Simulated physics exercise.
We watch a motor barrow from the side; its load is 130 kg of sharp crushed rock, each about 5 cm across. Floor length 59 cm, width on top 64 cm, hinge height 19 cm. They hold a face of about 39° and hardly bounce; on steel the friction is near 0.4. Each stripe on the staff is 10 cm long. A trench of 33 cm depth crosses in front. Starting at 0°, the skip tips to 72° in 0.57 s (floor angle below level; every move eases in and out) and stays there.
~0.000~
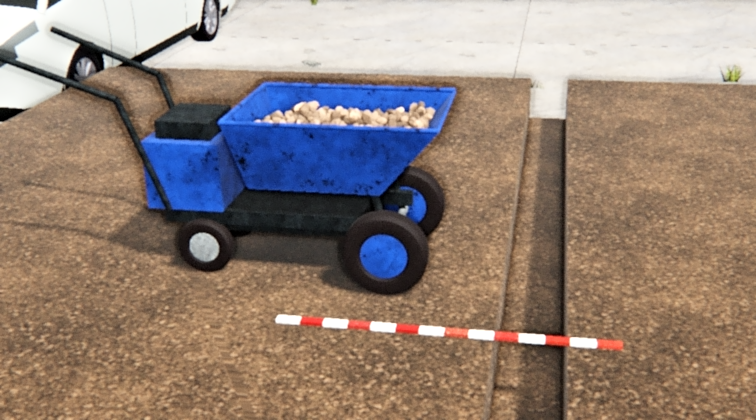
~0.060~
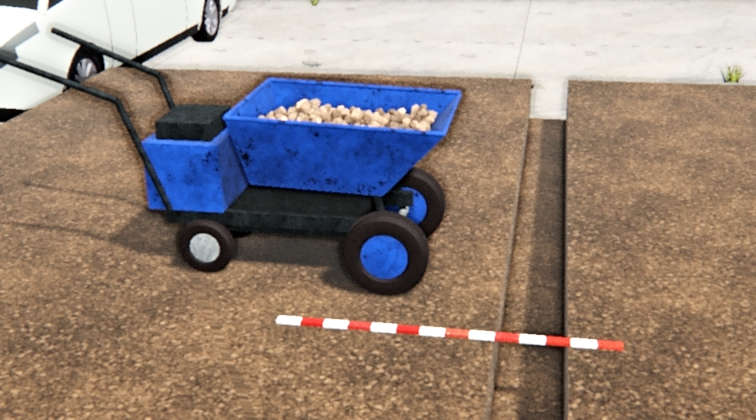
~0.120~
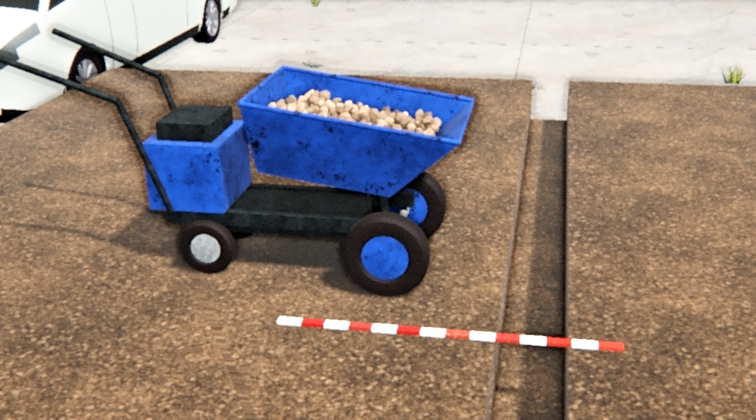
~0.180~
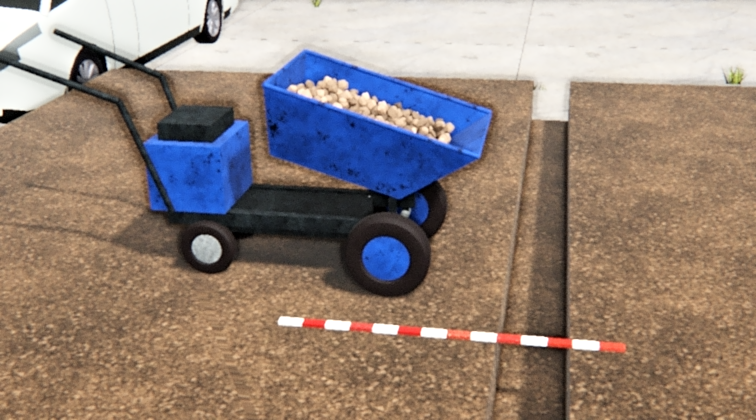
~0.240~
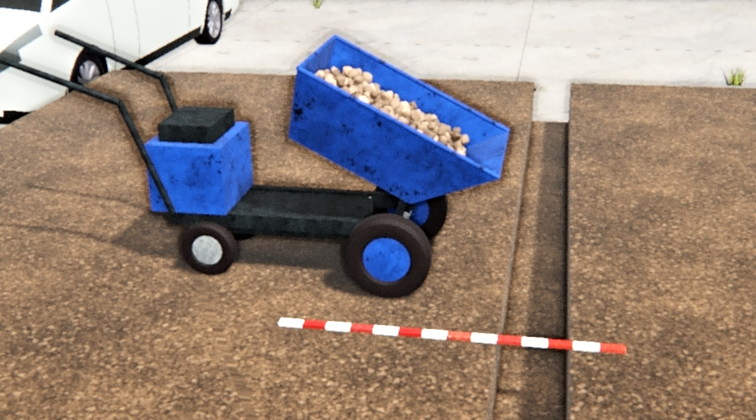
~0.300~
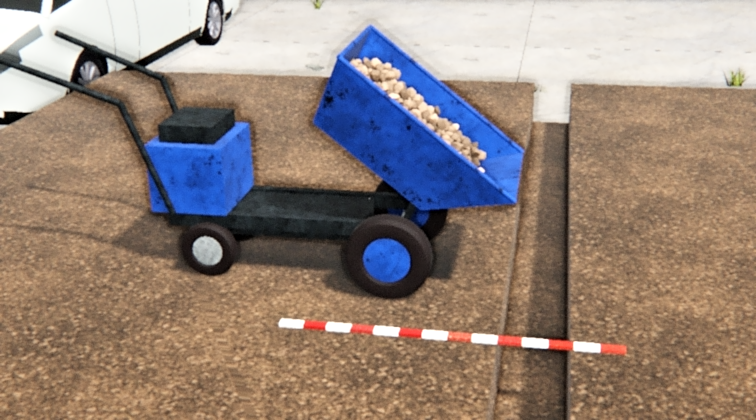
On brown ground beside a trench, a blue barrow's skip tilts steeply rightward, carrying pale stones.
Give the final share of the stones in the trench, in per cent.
Close to 44 in a hundred.
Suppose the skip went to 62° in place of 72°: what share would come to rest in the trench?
Then about 25 per cent.
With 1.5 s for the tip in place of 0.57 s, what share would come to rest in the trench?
Then about 75 per cent.
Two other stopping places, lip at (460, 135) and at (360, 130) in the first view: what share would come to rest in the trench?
Near 30 per cent from the first place, 70 from the second.
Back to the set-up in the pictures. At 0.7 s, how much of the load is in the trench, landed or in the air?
Some 10 per cent.
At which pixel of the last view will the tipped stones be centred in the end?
Near (590, 279).
After 0.4 s the floor is at 61°; 100 % in the skip; the foremost stones are at (515, 215).
After 0.7 s the floor is at 72°; 76 % in the skip, 10 % in the trench, 14 % past the trench; the foremost stones are at (613, 280).
After 1.0 s the floor is at 72°; 16 % in the skip, 27 % in the trench, 57 % past the trench; the foremost stones are past the picture's edge.
After 3.0 s the floor is at 72°; 0 % in the skip, 44 % in the trench, 56 % past the trench; the foremost stones are past the picture's edge.
